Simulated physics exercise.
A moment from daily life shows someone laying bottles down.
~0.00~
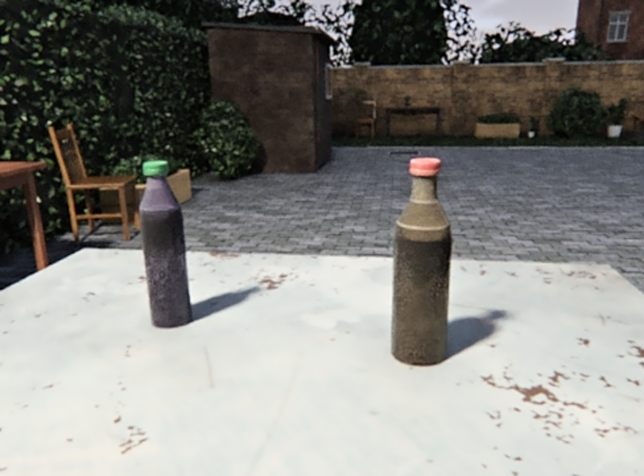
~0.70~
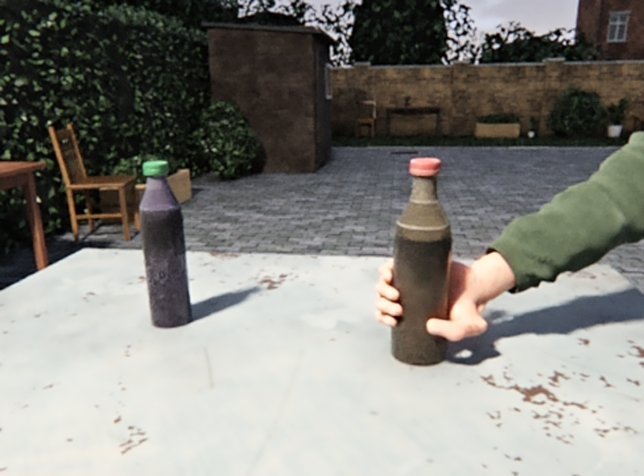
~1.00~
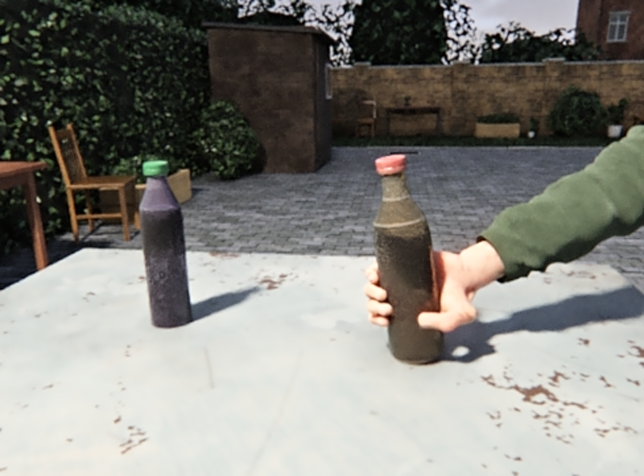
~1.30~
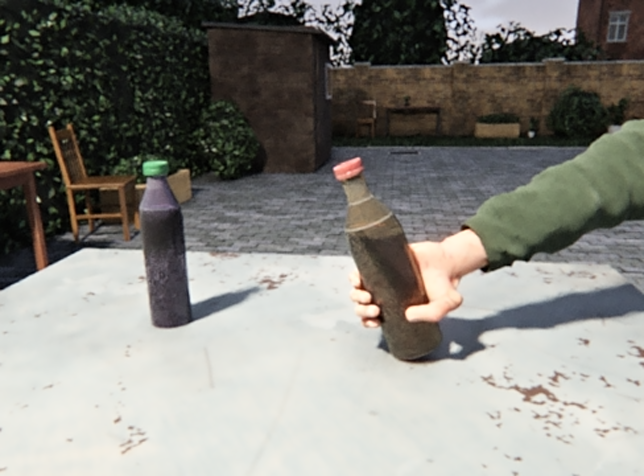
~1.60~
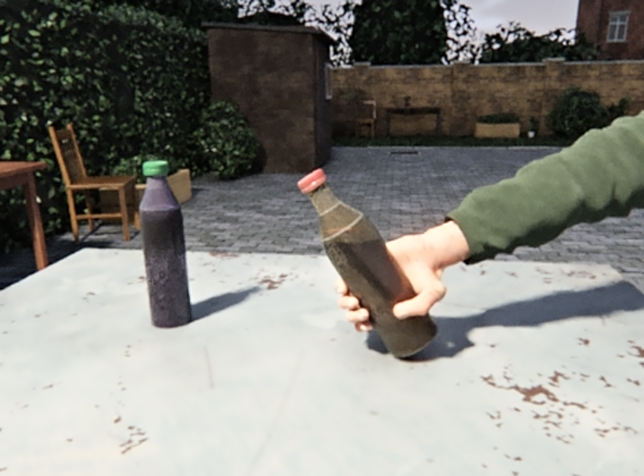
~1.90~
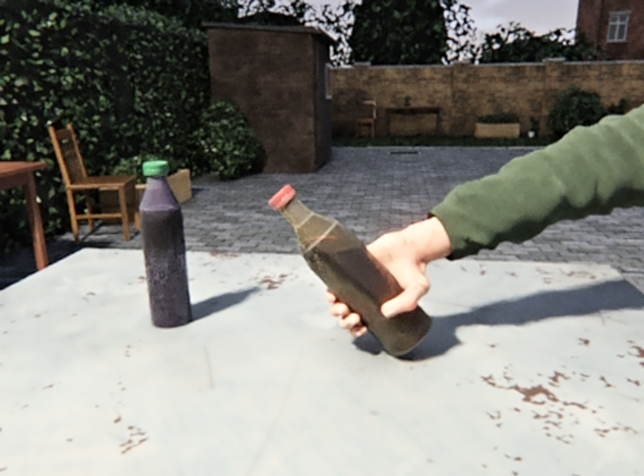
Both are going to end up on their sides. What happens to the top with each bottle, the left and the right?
Here is how it goes. Left: The top stays dry. Right: The top stays dry.
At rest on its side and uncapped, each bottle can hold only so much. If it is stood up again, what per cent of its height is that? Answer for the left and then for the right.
About 24 per cent and 22 per cent.
After 2.6 s, the right bottle is nearly down; right bottle, all still inside.
After 3.6 s, the right bottle lies flat; right bottle, all still inside.
After 6.5 s, both lie flat; right bottle, all still inside; left bottle, all still inside.
